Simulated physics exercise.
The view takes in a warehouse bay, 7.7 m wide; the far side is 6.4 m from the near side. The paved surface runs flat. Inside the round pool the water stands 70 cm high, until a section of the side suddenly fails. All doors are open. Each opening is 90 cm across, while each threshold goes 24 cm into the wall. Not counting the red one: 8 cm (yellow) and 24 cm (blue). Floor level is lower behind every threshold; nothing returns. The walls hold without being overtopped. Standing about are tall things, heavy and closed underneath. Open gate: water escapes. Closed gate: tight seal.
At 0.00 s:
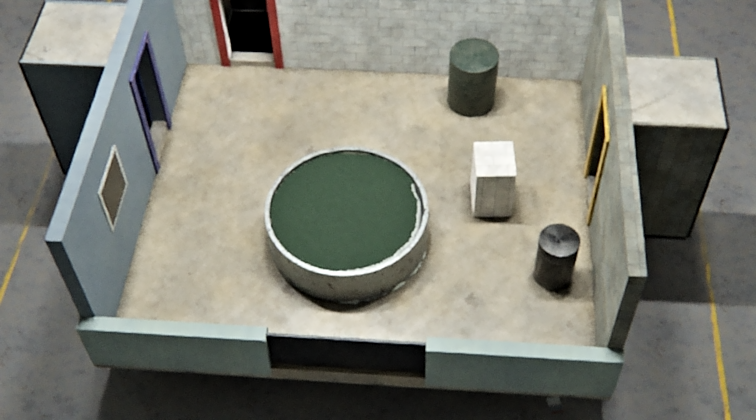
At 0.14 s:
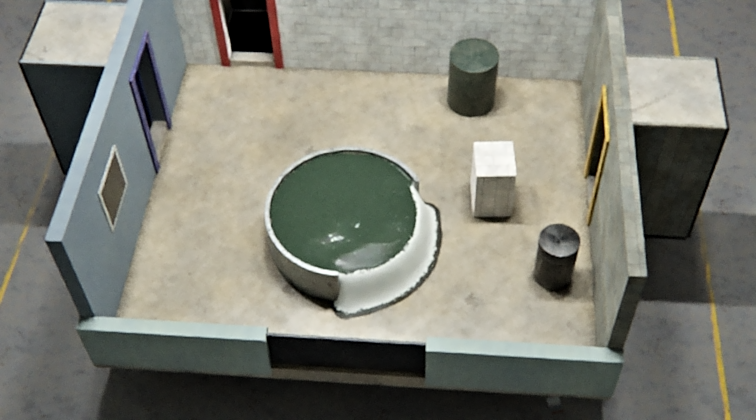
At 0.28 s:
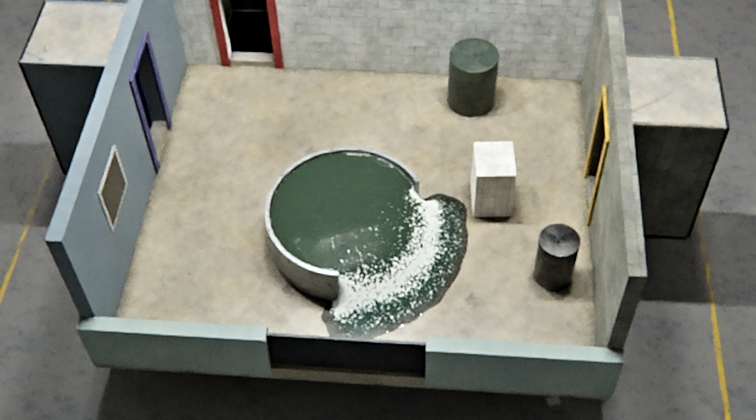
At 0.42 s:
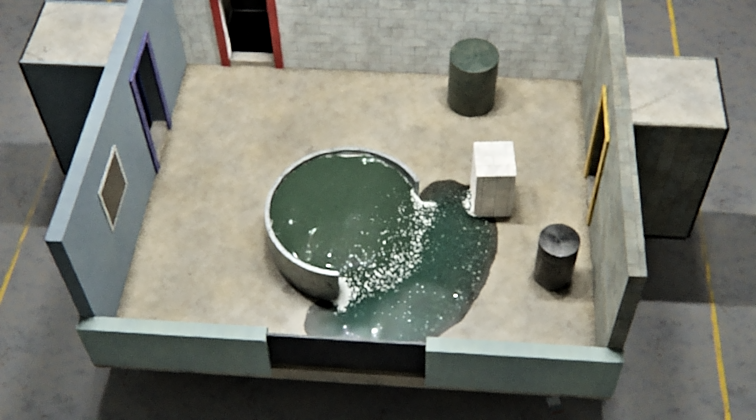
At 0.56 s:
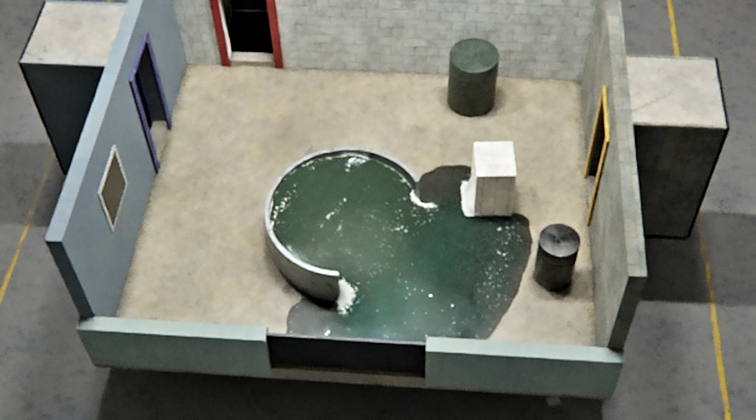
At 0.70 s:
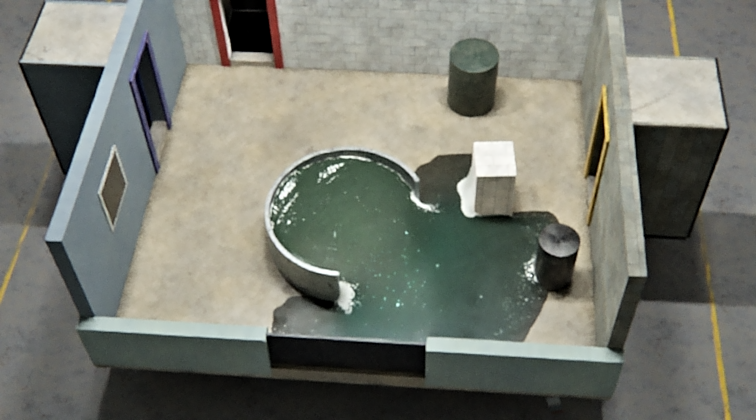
Green water burst through the lower right side of a round pool in a walled room, foamed white, then spread across the floor, flowing around a pale block and up against a dark barrel.
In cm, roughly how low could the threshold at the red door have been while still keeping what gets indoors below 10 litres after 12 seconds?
About 10 cm.
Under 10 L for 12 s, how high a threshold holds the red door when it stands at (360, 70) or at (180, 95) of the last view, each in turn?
6.5 and 10.0 cm.
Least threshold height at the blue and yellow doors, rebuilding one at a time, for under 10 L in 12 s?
Some 8.5 cm for blue, some 16 cm for yellow.
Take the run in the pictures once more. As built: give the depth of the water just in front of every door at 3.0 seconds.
In cm - yellow: 17, red: 0, blue: 0.
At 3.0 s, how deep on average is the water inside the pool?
The mean depth is about 16 cm.
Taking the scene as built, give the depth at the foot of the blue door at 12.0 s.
About 10.0 cm.
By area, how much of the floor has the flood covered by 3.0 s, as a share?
Approximately 55 % of it.
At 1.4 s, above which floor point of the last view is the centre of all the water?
The centre of all the water is around (401, 263).
After 1.4 s water covers 30 % of the floor, deepest (46 cm) near (589, 354); it has not reached the red door.
After 3.0 s water covers 55 % of the floor, deepest (48 cm) near (586, 305); it has not reached the red door.
After 12.0 s water covers 100 % of the floor, deepest (17 cm) near (590, 374); 11 cm at the red door, 2 litres in over its 14 cm threshold.
At the red door as built, the water arrived by 5.4 s and peaked near 15 cm at 10.8 s.
With a threshold of 9 cm, 15 litres would have come in within the 12 s; with 12.5 cm, 4 litres. So under 10 litres takes about 10 cm.
